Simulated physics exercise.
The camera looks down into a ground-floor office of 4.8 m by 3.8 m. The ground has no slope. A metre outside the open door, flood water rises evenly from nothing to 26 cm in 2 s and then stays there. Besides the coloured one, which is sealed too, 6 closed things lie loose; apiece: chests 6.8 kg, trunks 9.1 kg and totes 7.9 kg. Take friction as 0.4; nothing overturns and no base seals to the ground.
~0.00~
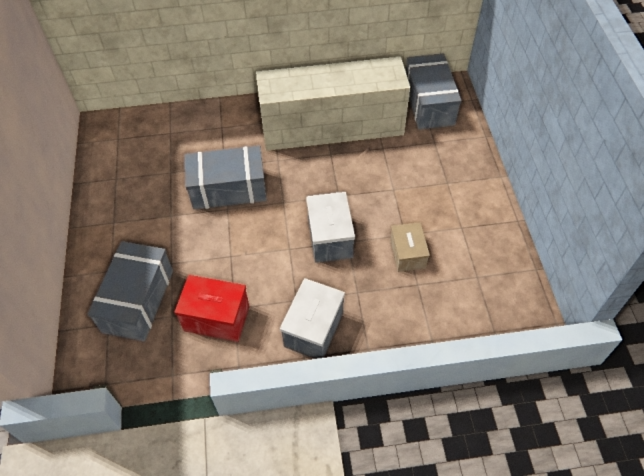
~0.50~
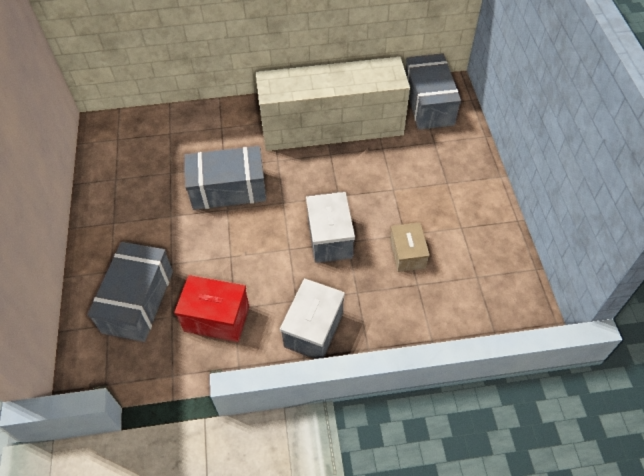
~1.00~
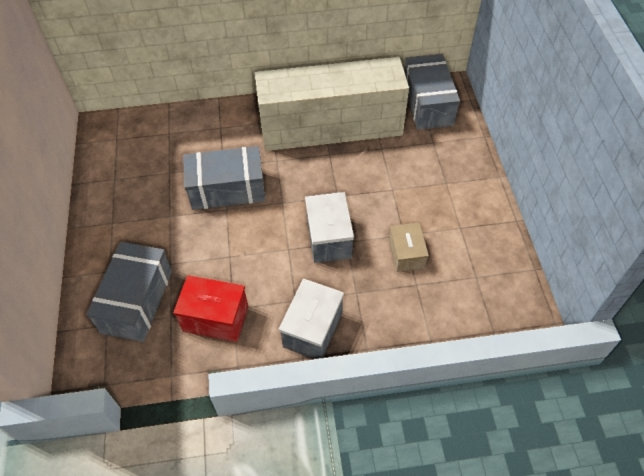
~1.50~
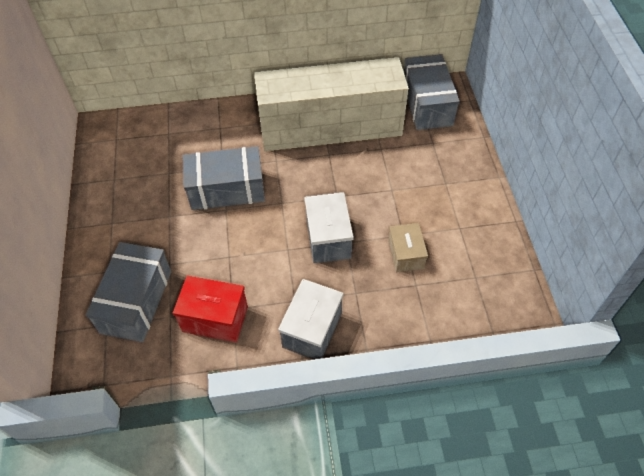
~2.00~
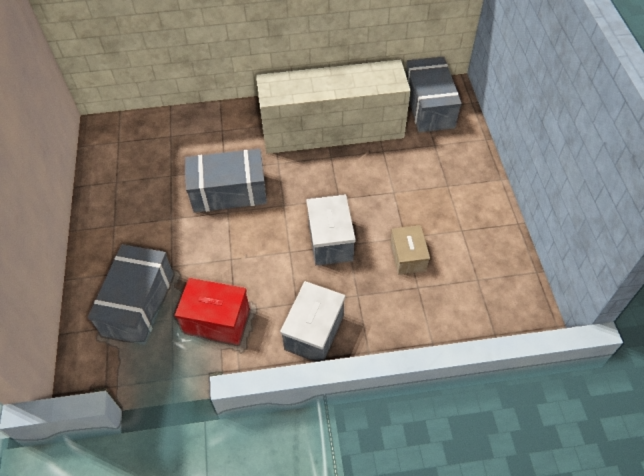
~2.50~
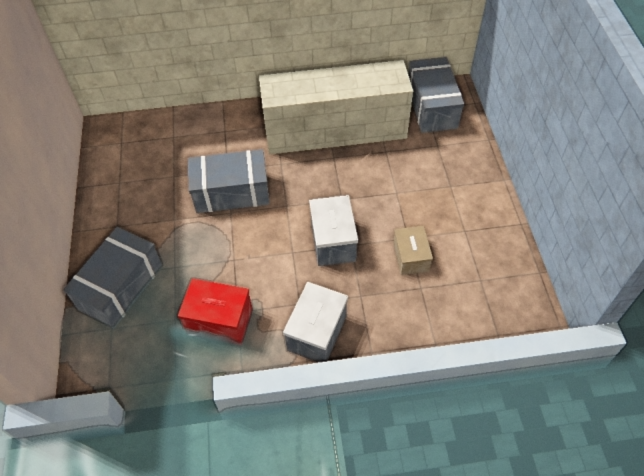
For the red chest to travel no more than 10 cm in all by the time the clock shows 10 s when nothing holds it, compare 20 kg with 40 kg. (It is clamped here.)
Verdict: Neither load is enough.
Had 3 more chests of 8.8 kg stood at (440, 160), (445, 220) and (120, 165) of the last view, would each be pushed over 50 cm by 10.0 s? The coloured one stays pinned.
In turn: More, less, over.
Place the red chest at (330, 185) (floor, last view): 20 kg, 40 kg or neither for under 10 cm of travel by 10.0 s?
Only the larger holds.
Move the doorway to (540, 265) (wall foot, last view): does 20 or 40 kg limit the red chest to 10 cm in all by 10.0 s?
In that case only the higher weight holds it.
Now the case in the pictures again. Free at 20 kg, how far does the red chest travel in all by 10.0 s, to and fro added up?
About 200 cm.
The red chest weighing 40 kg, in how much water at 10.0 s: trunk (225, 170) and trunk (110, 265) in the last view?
About 7 and 13 cm.
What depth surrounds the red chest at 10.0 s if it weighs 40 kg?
About 10 cm.
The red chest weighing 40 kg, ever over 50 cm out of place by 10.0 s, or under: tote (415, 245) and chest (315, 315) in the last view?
In turn: Short of it, over.
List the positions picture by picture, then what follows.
The first frame shows the red chest at (211, 299), on the bottom; 0.0 m2 under water; 0 of 7 have shifted.
The second frame shows the red chest at (210, 299) rests on the ground; 0.0 m2 under water; 0 of 7 have shifted.
The third frame shows the red chest at (209, 299), on the bottom; 0.0 m2 under water; 0 of 7 have shifted.
The fourth frame shows the red chest at (209, 299) rests on the ground; water covers 0.1 m2; 0 of 7 have shifted.
The fifth frame shows the red chest at (211, 302), on the bottom; water covers 0.7 m2; 0 of 7 have shifted.
The sixth frame shows the red chest at (214, 302) rests on the ground; water covers 2.2 m2; 1 of 7 have shifted.
After 3.5 s the red chest would be 100 cm from its start with 20 kg and 41 cm from its start with 40 kg; 6 cm of water round it then.
After 4.5 s the red chest would be 142 cm from its start with 20 kg and 46 cm from its start with 40 kg; 5 cm of water round it then.
After 7.0 s the red chest would be 142 cm from its start with 20 kg and 46 cm from its start with 40 kg; 6 cm of water round it then.
After 10.0 s the red chest would be 175 cm from its start with 20 kg and 46 cm from its start with 40 kg; 10 cm of water round it then.
